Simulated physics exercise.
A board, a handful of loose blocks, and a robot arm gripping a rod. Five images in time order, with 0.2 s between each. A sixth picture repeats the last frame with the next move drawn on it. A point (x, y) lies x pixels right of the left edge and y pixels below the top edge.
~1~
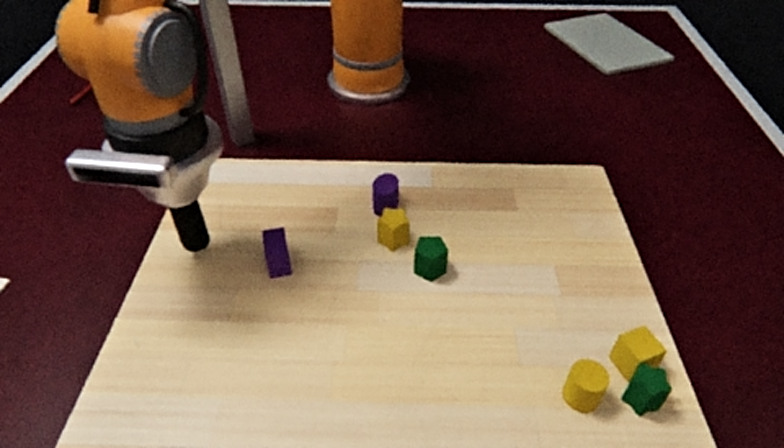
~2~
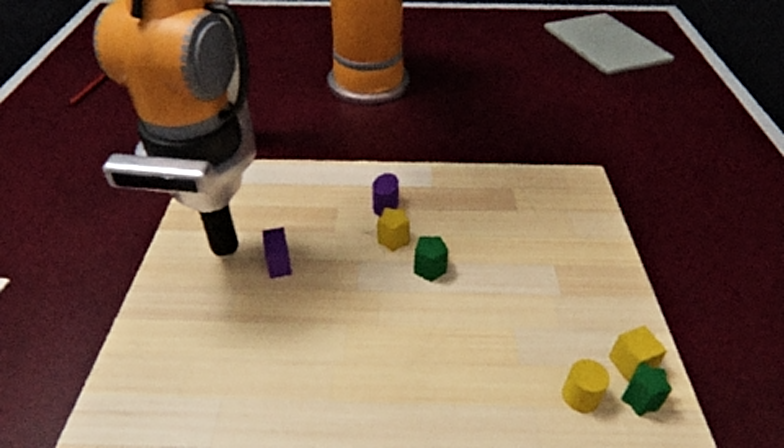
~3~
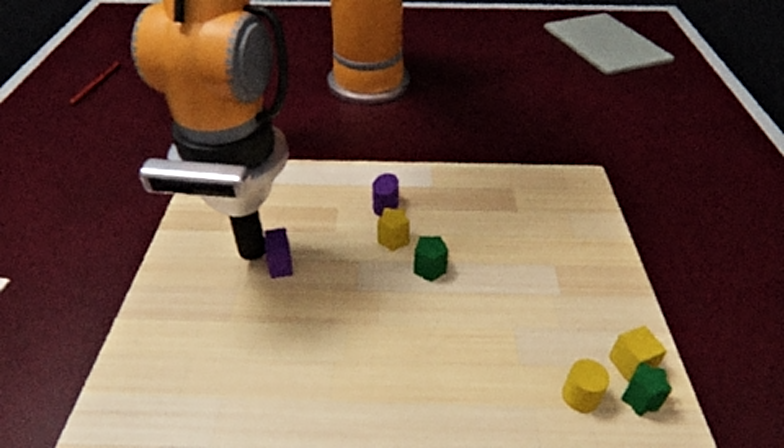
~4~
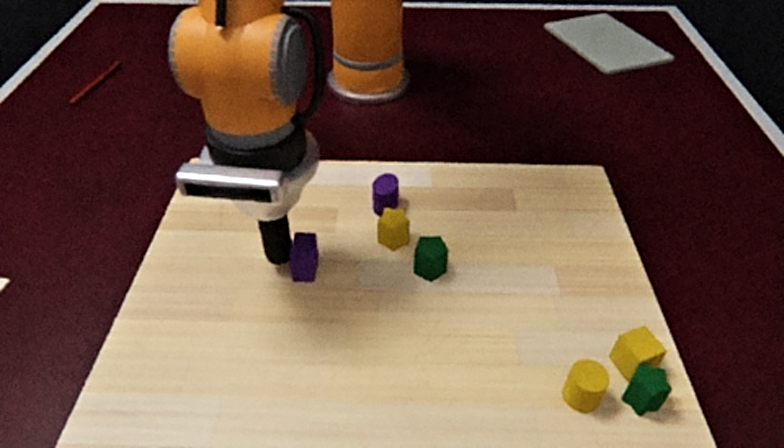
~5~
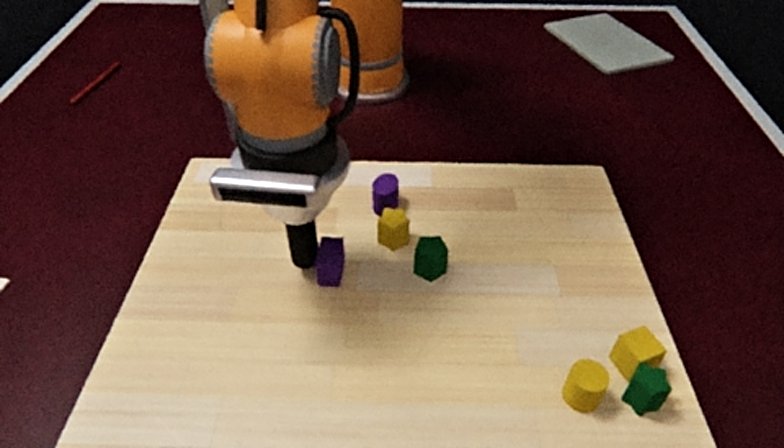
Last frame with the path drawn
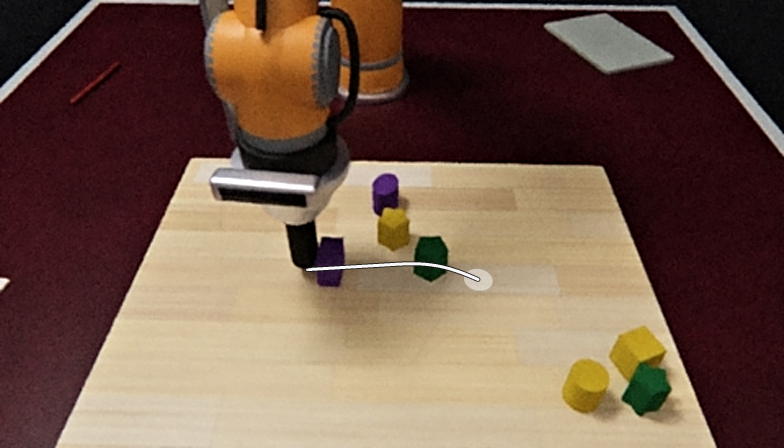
A robot arm moves its dark rod right and pushes a purple block across the board.
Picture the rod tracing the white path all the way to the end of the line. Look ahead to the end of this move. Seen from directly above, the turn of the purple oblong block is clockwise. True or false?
True
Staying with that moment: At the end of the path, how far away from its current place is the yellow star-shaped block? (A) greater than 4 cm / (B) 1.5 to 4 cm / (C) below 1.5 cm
My answer is option C.
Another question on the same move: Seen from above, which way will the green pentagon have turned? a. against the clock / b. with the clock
a: Against the clock.
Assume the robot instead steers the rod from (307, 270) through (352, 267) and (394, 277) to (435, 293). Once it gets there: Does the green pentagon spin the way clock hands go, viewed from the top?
No, that is not what happens.
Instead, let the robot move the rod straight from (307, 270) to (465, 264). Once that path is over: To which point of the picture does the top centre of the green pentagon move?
Its top face will be centred at roughly (498, 254).
The drawn path runs from (307, 270) via (365, 266) and (423, 264), ending at (478, 280).
The first path, step by step. One third of the way, rod at (366, 256); purple oblong block at (389, 253), turned 40° clockwise.
Two thirds of the way, rod at (424, 254); purple oblong block at (414, 262), turned 80° clockwise; green pentagon at (456, 250), turned 35° anticlockwise.
At the end, rod at (480, 270); purple oblong block at (414, 262), turned 80° clockwise; yellow star-shaped block not moved; green pentagon at (514, 268), turned 25° anticlockwise.
